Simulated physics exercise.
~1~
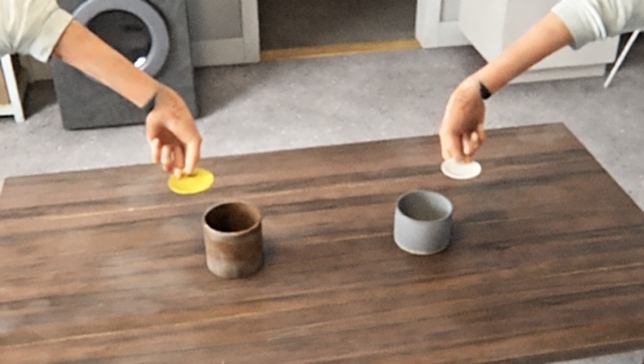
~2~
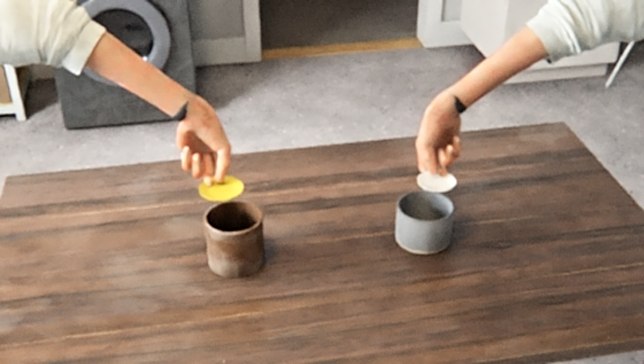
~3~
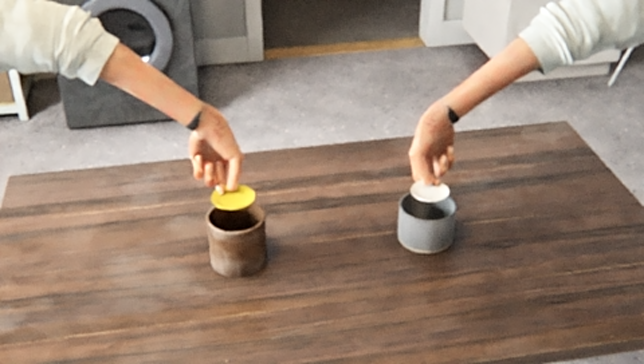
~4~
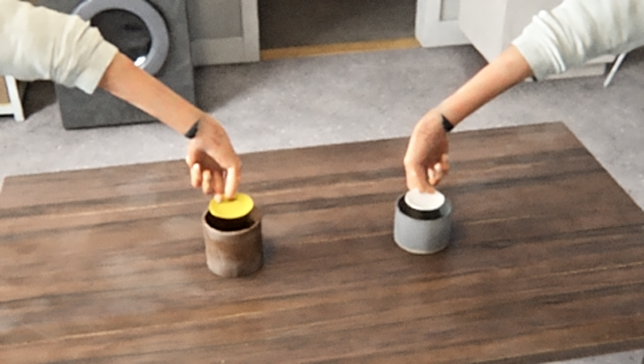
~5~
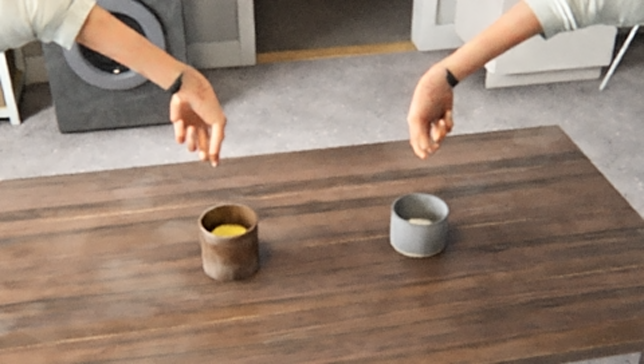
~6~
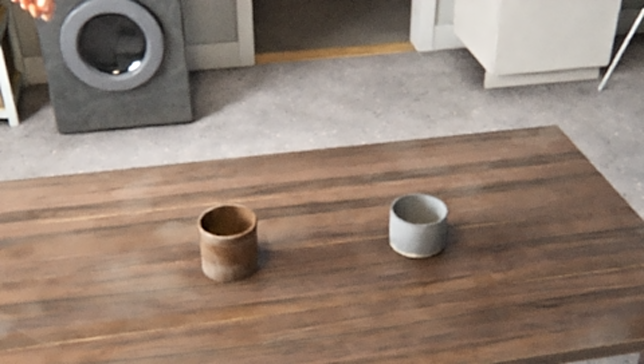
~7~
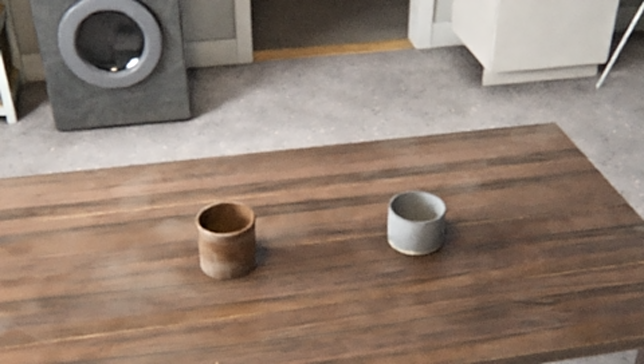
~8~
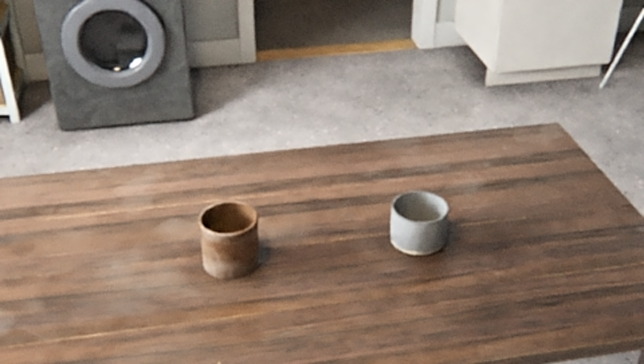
In the video, two hands lower a yellow disc toward a brown cup on the left and a white disc toward a gray cup on the right, then let go and withdraw as both discs drop inside, leaving the two cups standing uncovered on the wooden table.
